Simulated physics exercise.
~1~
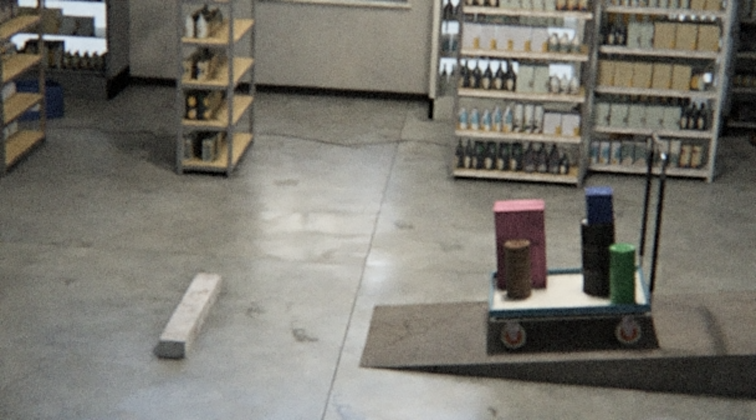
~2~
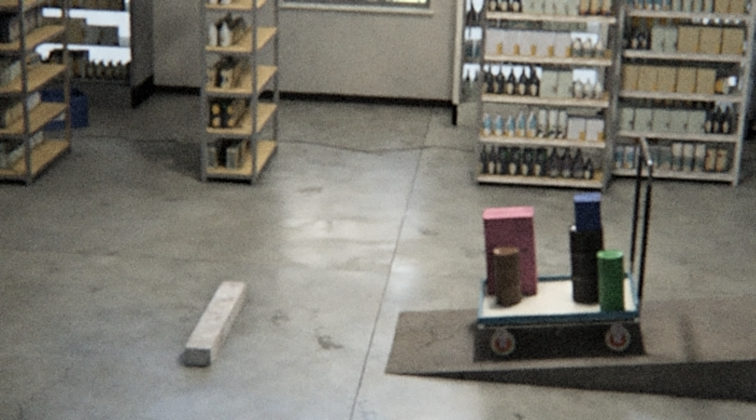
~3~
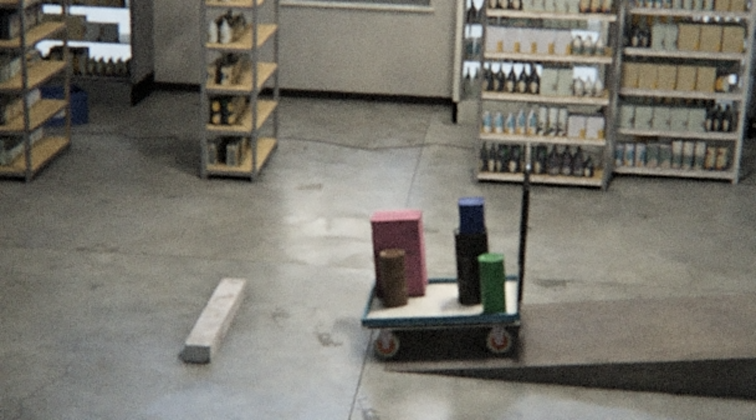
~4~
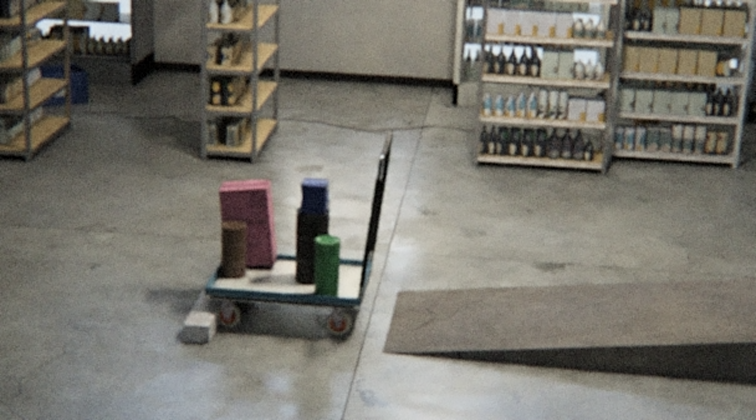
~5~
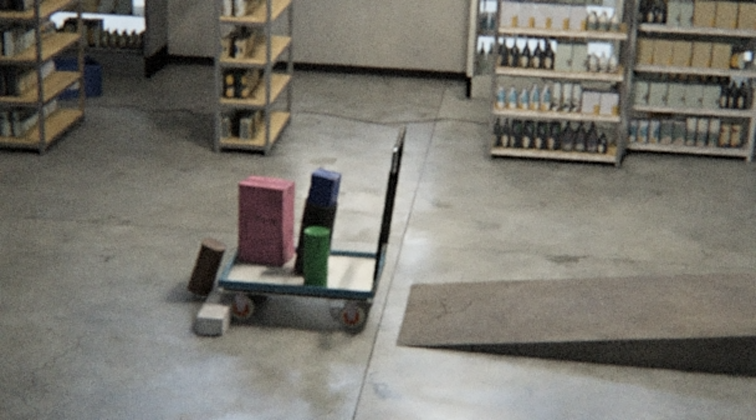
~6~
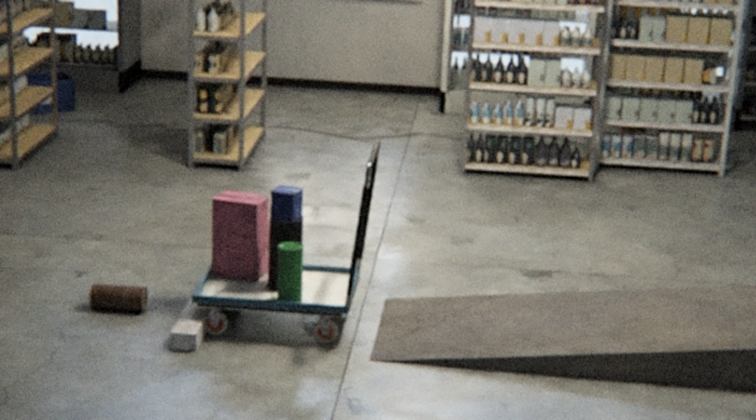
The video shows a flat trolley carrying a pink box, a blue box and black, green and brown canisters rolling left down a ramp and across the floor to a kerb, where it stops and the brown canister tumbles off, ending on its side while the other items remain aboard.
